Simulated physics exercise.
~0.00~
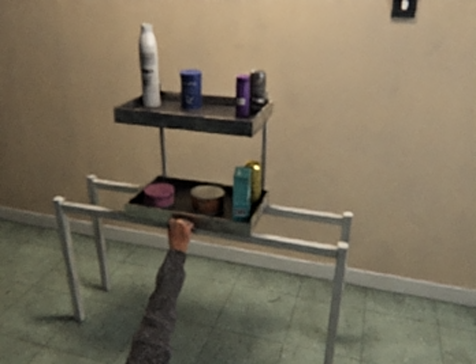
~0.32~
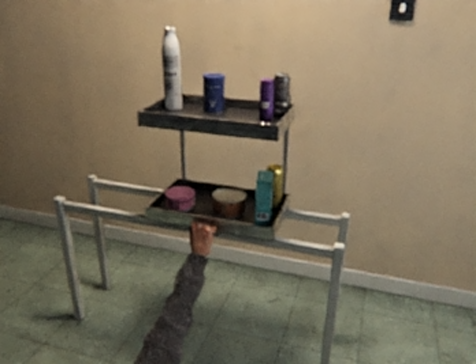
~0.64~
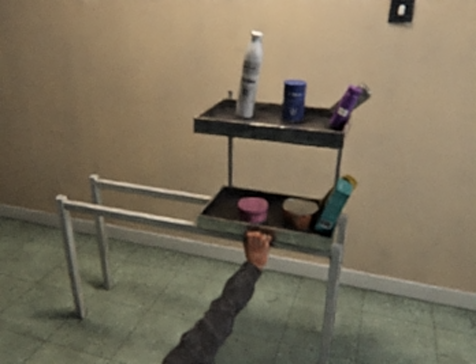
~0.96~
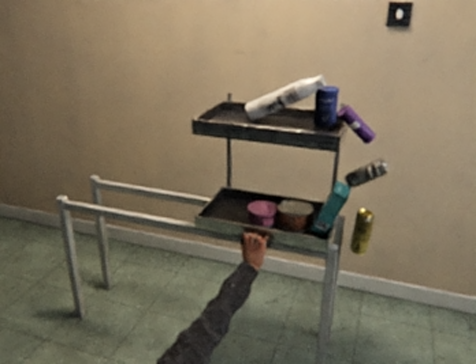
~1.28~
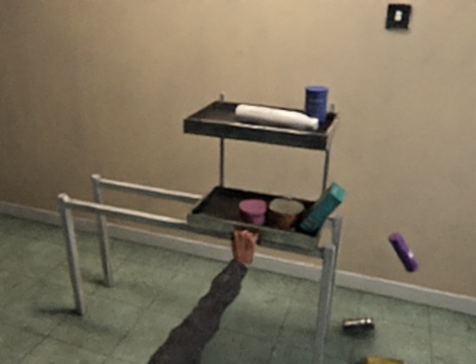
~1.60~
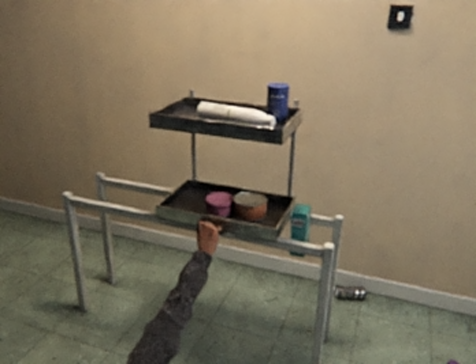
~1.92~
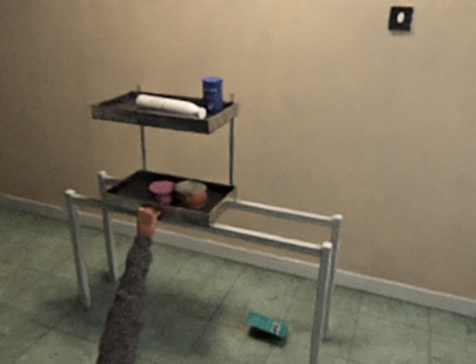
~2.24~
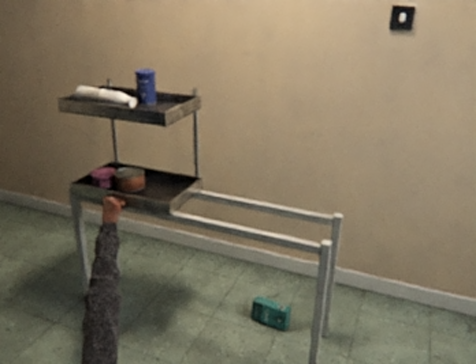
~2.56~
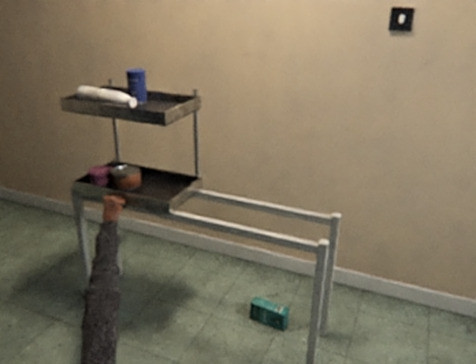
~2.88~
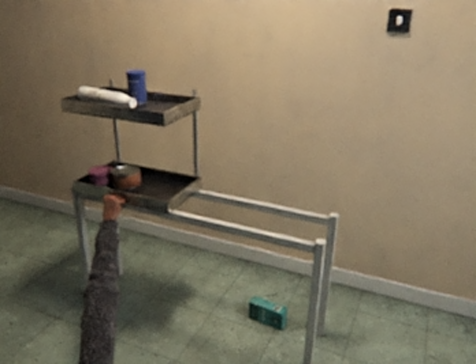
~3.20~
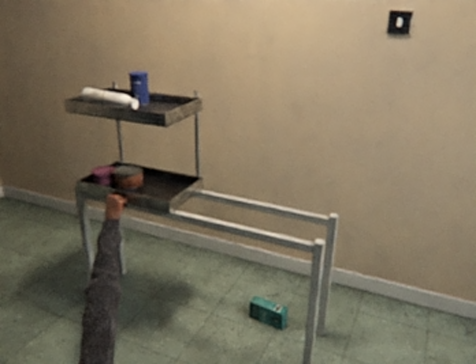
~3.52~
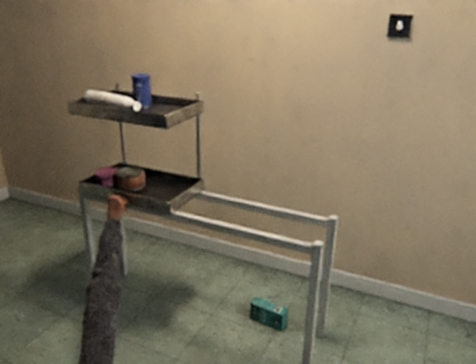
The clip opens on a two-tier tray of bottles, cans and tubs on a pale railed frame, with a hand gripping its lower edge. The hand moves the tray right, and it stops abruptly at that end. The white bottle topples onto the upper shelf, while the purple shaker, grey can and yellow can tumble off to the floor. As the tray travels back left, the leaning turquoise carton falls off too. It ends at the left with the bottle lying beside the upright blue tin, two tubs below, and the carton on the floor.
